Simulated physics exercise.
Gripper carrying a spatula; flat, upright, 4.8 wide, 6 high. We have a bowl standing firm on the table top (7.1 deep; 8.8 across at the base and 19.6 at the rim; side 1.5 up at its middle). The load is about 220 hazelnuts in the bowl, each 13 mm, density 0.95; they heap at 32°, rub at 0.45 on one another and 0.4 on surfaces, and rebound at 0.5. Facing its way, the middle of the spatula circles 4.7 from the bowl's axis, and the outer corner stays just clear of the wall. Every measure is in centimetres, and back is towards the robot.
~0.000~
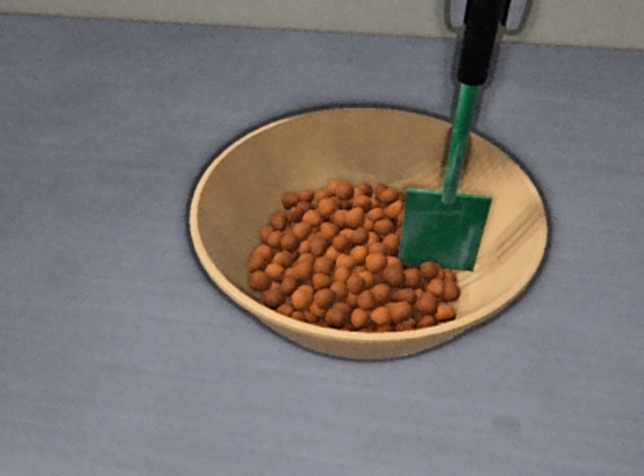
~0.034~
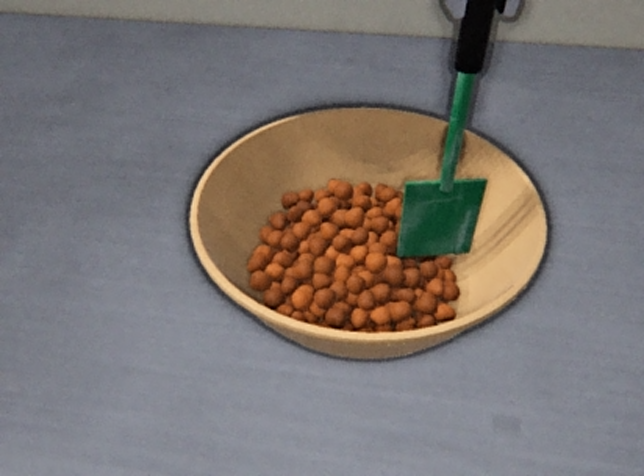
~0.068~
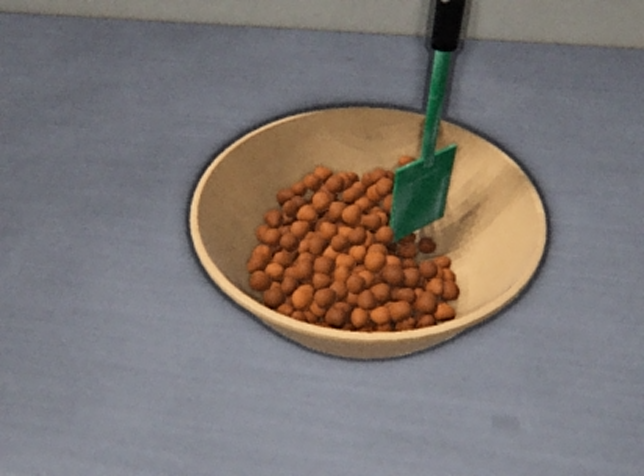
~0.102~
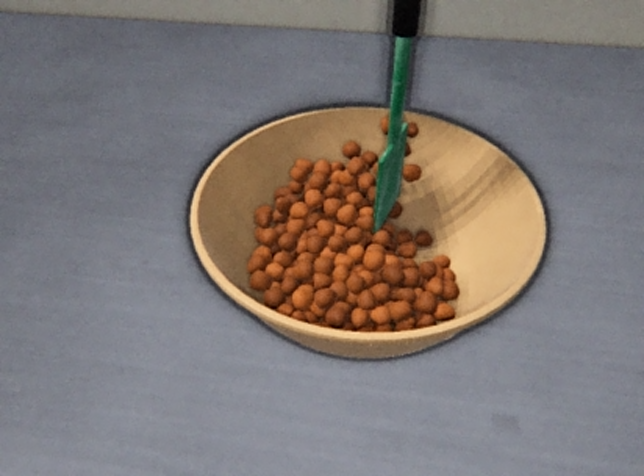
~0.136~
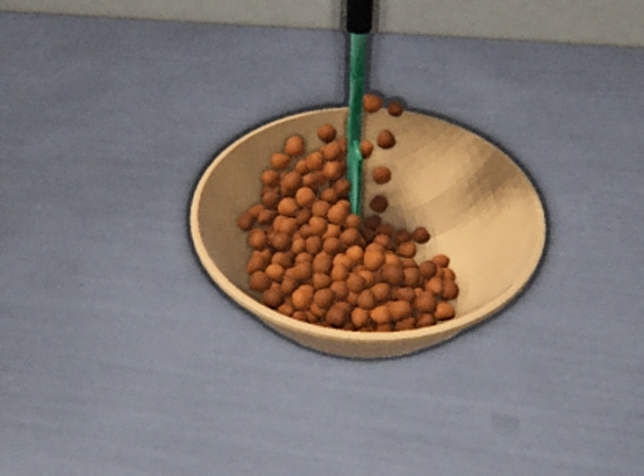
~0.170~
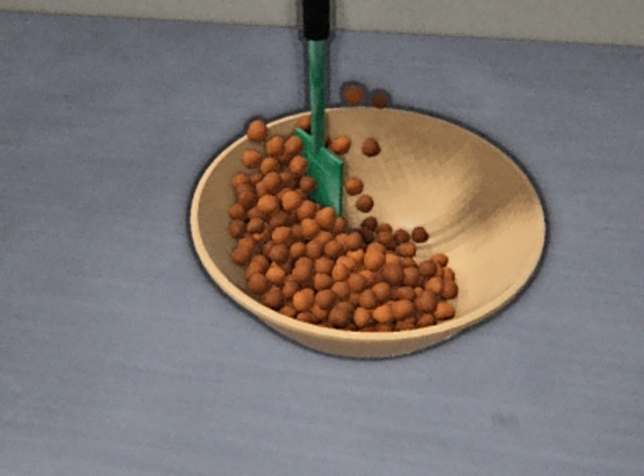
Gripper sweeping a green spatula leftward through a tan bowl, pushing round brown nuts up the far side and scattering some.
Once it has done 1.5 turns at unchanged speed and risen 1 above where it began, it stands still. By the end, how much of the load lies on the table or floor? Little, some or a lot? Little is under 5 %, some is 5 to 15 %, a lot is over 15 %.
A lot.
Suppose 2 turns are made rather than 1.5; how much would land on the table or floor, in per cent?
Roughly 25 percent would end up there.
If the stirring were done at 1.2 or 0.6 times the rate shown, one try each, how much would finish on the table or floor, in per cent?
I'd expect near 35 per cent, then near 5 per cent.
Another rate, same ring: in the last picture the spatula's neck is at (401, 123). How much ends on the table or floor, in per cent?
I'd put it close to 0 per cent.
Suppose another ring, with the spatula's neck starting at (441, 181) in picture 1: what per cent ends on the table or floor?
15 %.
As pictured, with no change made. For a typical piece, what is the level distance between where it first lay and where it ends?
Something like 11 centimetres, give or take.
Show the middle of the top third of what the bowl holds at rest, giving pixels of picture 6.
Roughly pixel (319, 245).
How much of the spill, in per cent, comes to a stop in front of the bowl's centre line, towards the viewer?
Estimate: Some 60 in a hundred.
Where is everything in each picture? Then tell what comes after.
The spatula neck at (453, 172), 0° round; upper third of the load around (346, 246), from x 255 to 460, top at y 190; 223 in the bowl, in the first frame.
The spatula neck at (451, 160), 13° round; upper third of the load around (352, 242), from x 255 to 455, top at y 190, in the second frame.
The spatula neck at (431, 136), 43° round; upper third of the load around (355, 226), from x 255 to 450, top at y 165, in the third frame.
The spatula neck at (396, 121), 74° round; upper third of the load around (341, 214), from x 255 to 450, top at y 125, in the fourth frame.
The spatula neck at (356, 117), 104° round; upper third of the load around (321, 209), from x 245 to 450, top at y 105, in the fifth frame.
The spatula neck at (318, 124), 135° round; upper third of the load around (291, 209), from x 235 to 445, top at y 95; 223 in the bowl, in the sixth frame.
After 0.34 s, 290° round, highest piece 11 above the table; 196 in the bowl, 4 on the table or floor, 23 in flight or on the tool.
After 0.51 s, 85° round, highest piece 11 above the table; 175 in the bowl, 37 on the table or floor, 11 in flight or on the tool.
After 0.80 s, 180° round, highest piece 7 above the table; 164 in the bowl, 58 on the table or floor, 1 in flight or on the tool.
After 1.50 s, 180° round, highest piece 5 above the table; 164 in the bowl, 59 on the table or floor.
In the end, 164 in the bowl, 59 on the table or floor. That is 26 % on the table or floor.
